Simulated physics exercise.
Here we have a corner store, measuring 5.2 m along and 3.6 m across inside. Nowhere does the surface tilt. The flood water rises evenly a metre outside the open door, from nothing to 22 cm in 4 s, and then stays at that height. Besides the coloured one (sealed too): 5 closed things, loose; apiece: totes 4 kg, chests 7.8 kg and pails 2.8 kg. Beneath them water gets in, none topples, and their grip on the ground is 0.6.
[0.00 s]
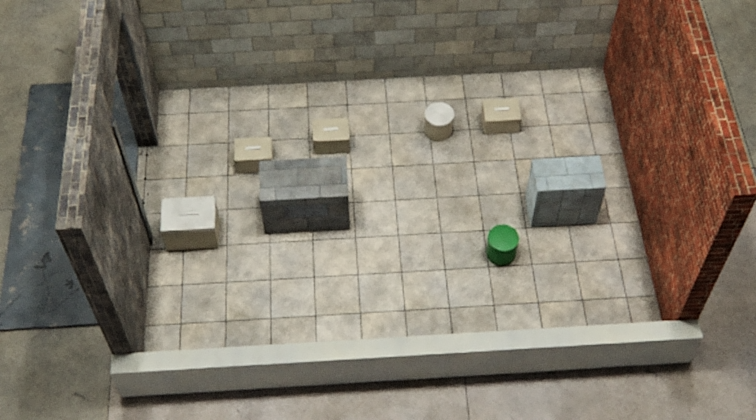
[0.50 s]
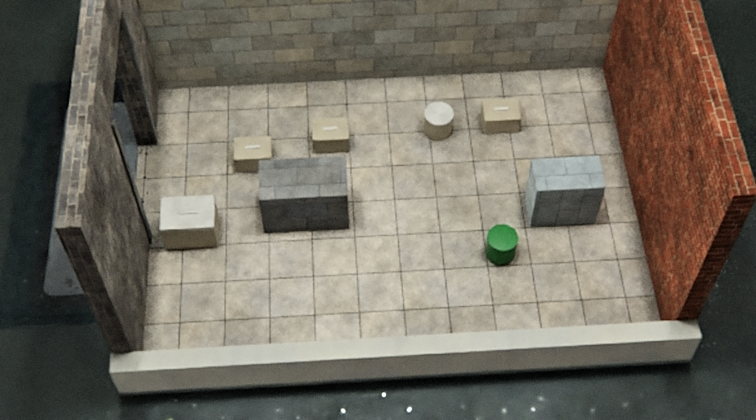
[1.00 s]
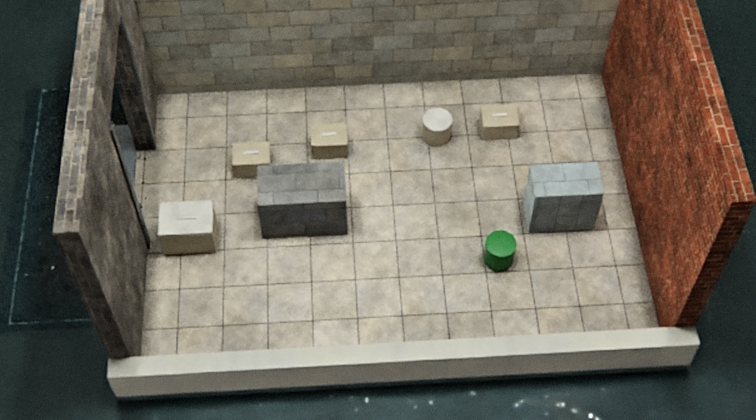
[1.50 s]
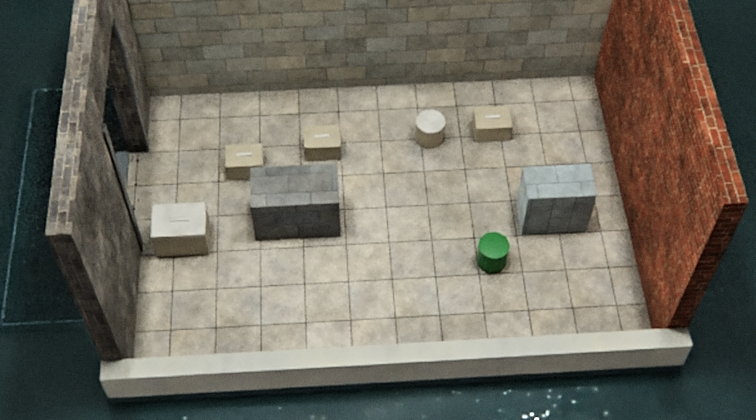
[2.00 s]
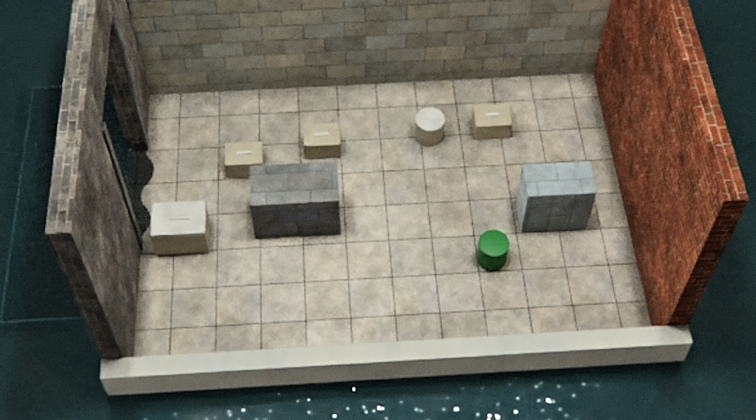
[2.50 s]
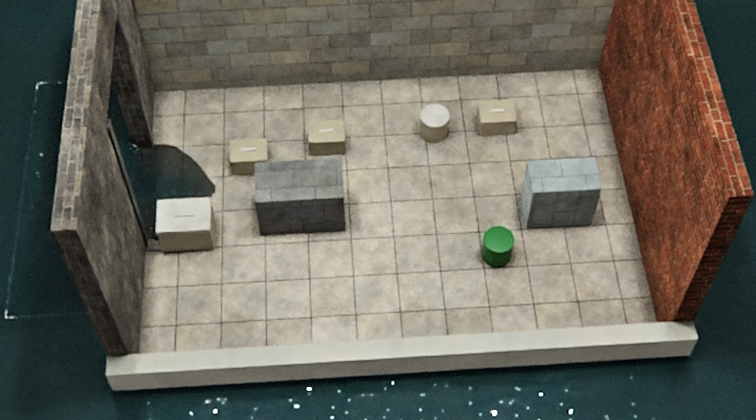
The footage shows a roofless room with brick walls, pale chests and pails including a green one, and grey blocks on a tiled floor; dark water gathers outside, then spreads in through the left doorway while the objects stay put.
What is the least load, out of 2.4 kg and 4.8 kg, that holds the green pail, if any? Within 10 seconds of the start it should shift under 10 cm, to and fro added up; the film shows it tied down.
The least is 4.8 kg.
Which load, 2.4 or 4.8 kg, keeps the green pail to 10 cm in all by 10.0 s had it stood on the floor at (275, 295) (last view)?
Looking at the loads, neither keeps it.
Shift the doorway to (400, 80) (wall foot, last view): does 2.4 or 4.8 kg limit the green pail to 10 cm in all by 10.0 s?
I'd say neither one will work.
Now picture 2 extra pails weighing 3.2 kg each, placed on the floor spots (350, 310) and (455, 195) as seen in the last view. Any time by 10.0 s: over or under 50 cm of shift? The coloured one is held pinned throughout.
The first comes out above the threshold, the second below the threshold.
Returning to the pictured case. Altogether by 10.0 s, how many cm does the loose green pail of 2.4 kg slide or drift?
Roughly 20 cm.
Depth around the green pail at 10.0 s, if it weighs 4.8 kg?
Around 6 cm.
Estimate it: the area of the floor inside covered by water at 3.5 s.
Some 2.5 m2 of it.
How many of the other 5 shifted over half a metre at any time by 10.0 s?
The count comes to 5.
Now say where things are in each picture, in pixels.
In the first frame, the green pail at (504, 238), on the bottom; water covers 0.0 m2; 0 of 6 have shifted.
In the second frame, the green pail at (503, 237) rests on the ground; 0.0 m2 under water; 0 of 6 have shifted.
In the third frame, the green pail at (501, 243) rests on the ground; water covers 0.0 m2; 0 of 6 have shifted.
In the fourth frame, the green pail at (494, 245), on the bottom; 0.0 m2 under water; 0 of 6 have shifted.
In the fifth frame, the green pail at (494, 243), on the bottom; water covers 0.0 m2; 0 of 6 have shifted.
In the sixth frame, the green pail at (499, 239), on the bottom; water covers 0.6 m2; 0 of 6 have shifted.
After 3.5 s the green pail would be 0 cm from its start with 2.4 kg and 0 cm from its start with 4.8 kg; 0 cm of water round it then.
After 4.5 s the green pail would be 0 cm from its start with 2.4 kg and 0 cm from its start with 4.8 kg; 0 cm of water round it then.
After 7.0 s the green pail would be 0 cm from its start with 2.4 kg and 0 cm from its start with 4.8 kg; 2 cm of water round it then.
After 10.0 s the green pail would be 21 cm from its start with 2.4 kg and 1 cm from its start with 4.8 kg; 6 cm of water round it then.
